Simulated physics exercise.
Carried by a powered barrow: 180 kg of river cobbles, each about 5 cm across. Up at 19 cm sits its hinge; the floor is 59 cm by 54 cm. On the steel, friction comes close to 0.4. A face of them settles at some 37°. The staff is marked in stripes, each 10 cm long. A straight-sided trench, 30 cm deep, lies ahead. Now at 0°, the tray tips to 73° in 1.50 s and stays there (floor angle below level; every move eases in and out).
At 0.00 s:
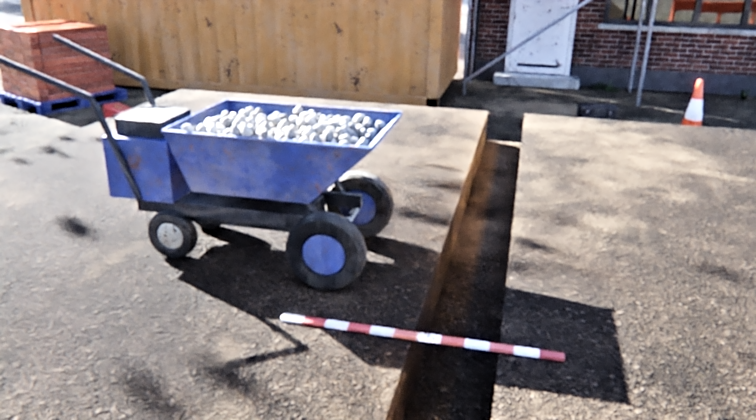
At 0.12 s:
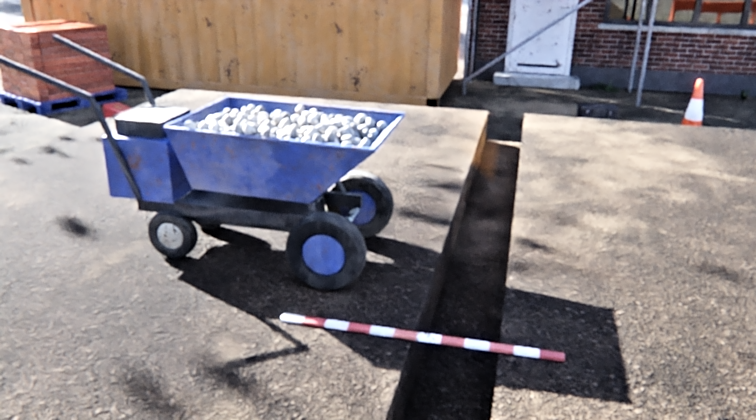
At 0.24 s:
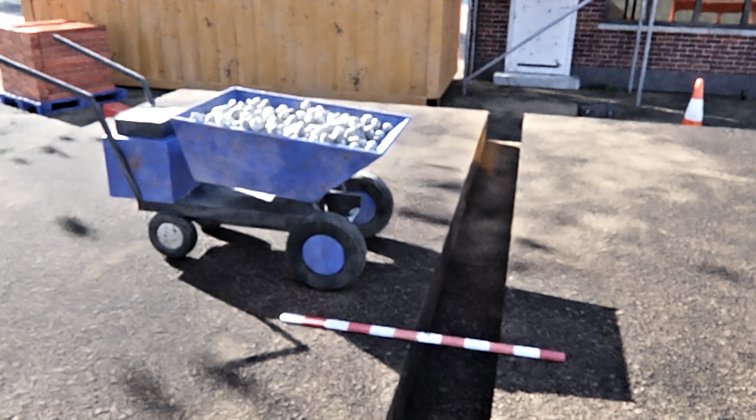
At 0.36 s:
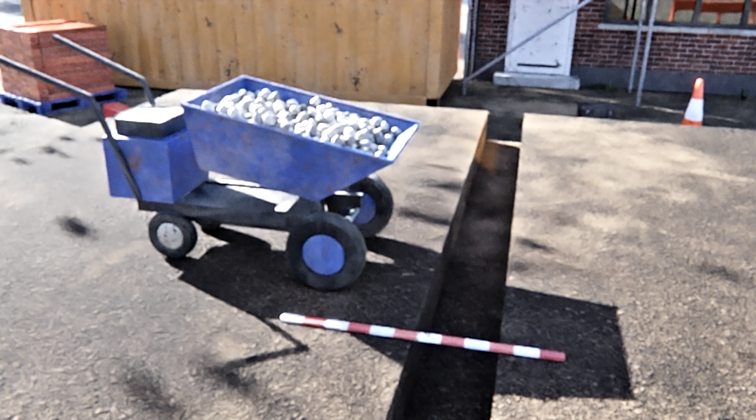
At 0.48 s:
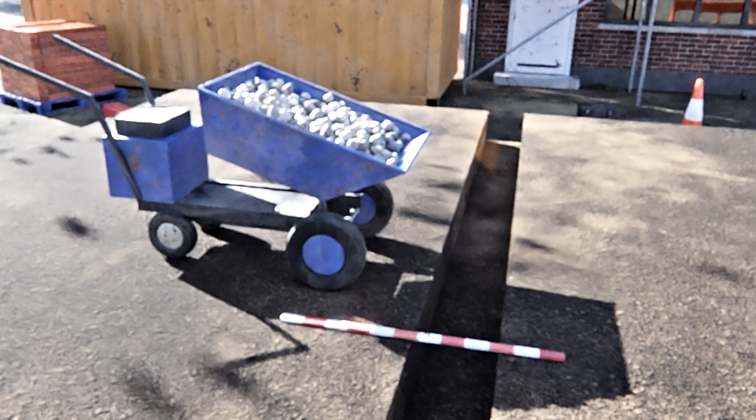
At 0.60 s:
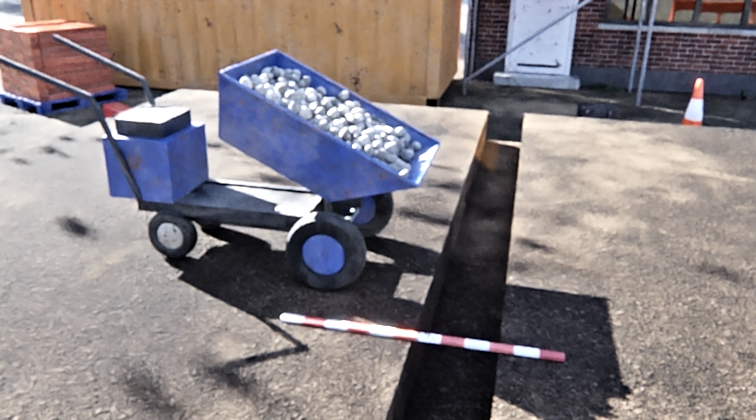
The blue tray of a parked barrow, loaded with pale rounded stones, tilts steadily down to the right beside a narrow trench.
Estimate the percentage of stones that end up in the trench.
Roughly 72 per cent.
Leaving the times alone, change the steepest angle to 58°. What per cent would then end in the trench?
Then roughly 75 percent.
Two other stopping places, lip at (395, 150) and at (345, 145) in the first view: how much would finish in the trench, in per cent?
Roughly 45 in a hundred from the first, 95 in a hundred from the second.
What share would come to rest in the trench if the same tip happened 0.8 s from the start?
In that case, around 65%.
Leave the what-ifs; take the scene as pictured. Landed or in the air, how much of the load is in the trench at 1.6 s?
By then, around 50 percent.
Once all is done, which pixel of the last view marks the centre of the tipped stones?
The stones end up centred near (485, 306).
After 1.1 s the floor is at 61°; 99 % in the tray, 1 % in the trench; the foremost stones are at (472, 228).
After 1.6 s the floor is at 73°; 30 % in the tray, 49 % in the trench, 21 % past the trench; the foremost stones are at (613, 295).
After 2.0 s the floor is at 73°; 6 % in the tray, 66 % in the trench, 29 % past the trench; the foremost stones are at (712, 305).
After 3.9 s the floor is at 73°; 0 % in the tray, 72 % in the trench, 28 % past the trench; the foremost stones are past the picture's edge.
